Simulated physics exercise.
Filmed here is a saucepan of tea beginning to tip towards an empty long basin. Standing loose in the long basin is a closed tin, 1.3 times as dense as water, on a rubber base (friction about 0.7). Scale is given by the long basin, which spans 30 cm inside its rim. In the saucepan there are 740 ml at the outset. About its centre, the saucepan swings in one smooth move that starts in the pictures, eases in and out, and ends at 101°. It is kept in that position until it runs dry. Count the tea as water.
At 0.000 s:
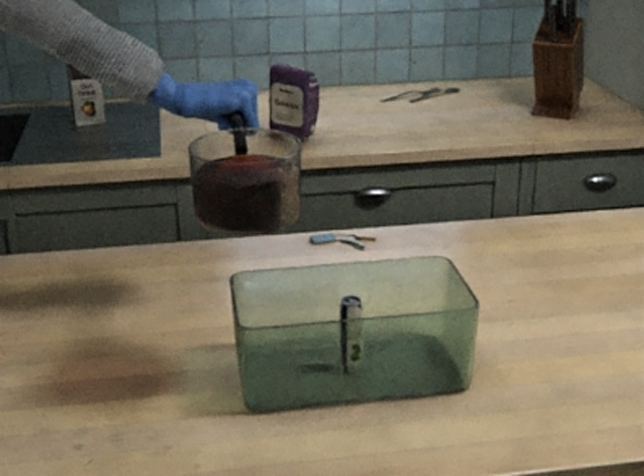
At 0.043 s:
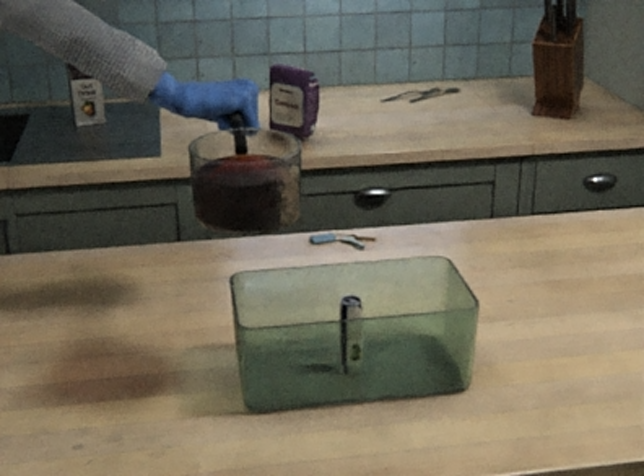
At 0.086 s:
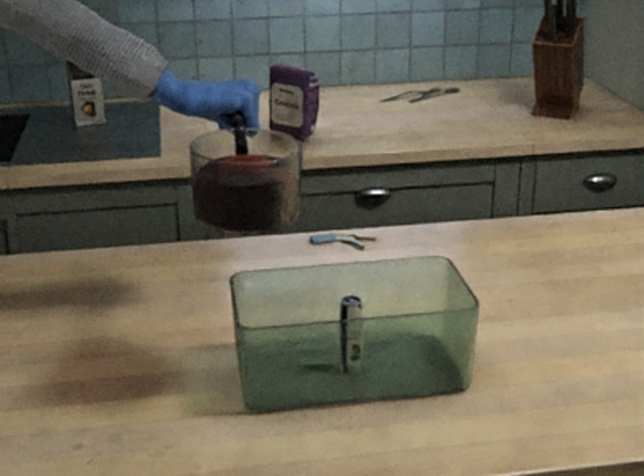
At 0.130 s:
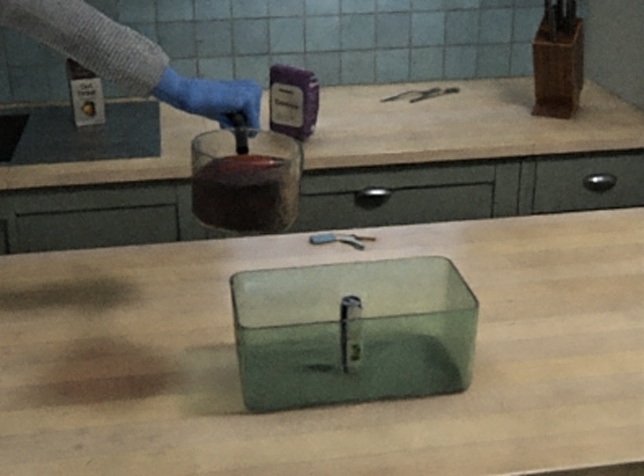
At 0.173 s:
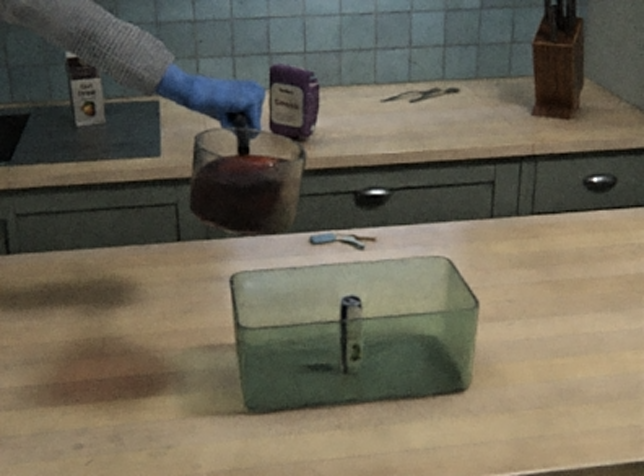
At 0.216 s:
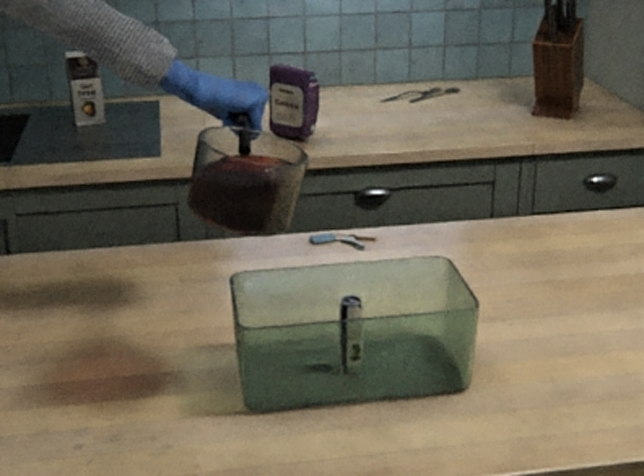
Saucepan of dark tea, held by a blue-gloved hand, tilting slightly rightward above a wooden counter with a green basin holding a tin.
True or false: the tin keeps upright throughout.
False.
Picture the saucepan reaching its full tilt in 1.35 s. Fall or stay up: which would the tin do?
Outcome - the tin remains standing.
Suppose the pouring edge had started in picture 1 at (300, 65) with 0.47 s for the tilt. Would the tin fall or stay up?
After that, the tin stays vertical.
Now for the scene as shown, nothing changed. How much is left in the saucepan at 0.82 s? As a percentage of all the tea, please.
Remaining share: Approx. 22 %.
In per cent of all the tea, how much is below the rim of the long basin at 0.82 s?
About 60 %.
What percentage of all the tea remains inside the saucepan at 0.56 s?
I'd put it near 74 percent.
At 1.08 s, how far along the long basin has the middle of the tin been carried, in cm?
About 1 cm.
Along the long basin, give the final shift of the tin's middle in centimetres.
Net tin displacement: Roughly 7.0 cm.
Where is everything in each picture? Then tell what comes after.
In the first frame, it leans 0°; its right rim is at (299, 144); the tea meets the walls at (193, 173) and (297, 166); the long basin's rim runs from (234, 301) to (464, 282); the tin's top is at (351, 304).
In the second frame, it leans 1°; its right rim is at (300, 144); the tea meets the walls at (193, 173) and (297, 166).
In the third frame, it leans 2°; its right rim is at (301, 146); the tea meets the walls at (194, 173) and (298, 167).
In the fourth frame, it leans 5°; its right rim is at (303, 149); the tea meets the walls at (194, 173) and (298, 167).
In the fifth frame, it leans 10°; its right rim is at (305, 152); the tea meets the walls at (194, 173) and (299, 167).
In the sixth frame, it leans 15°; its right rim is at (307, 157); the tea meets the walls at (194, 174) and (300, 168).
After 0.56 s the tilt is 73° and 75 per cent is still to pour; the tin stands where it began.
After 0.82 s the tilt is 100° and 21 per cent is still to pour; the tin stands where it began.
After 1.08 s the tilt is 101° and 3 per cent is still to pour; the tin leans 10°.
After 1.37 s the tilt is 101° and 0 per cent is still to pour; the tin lies on its side.
In the end the tin lies on its side.
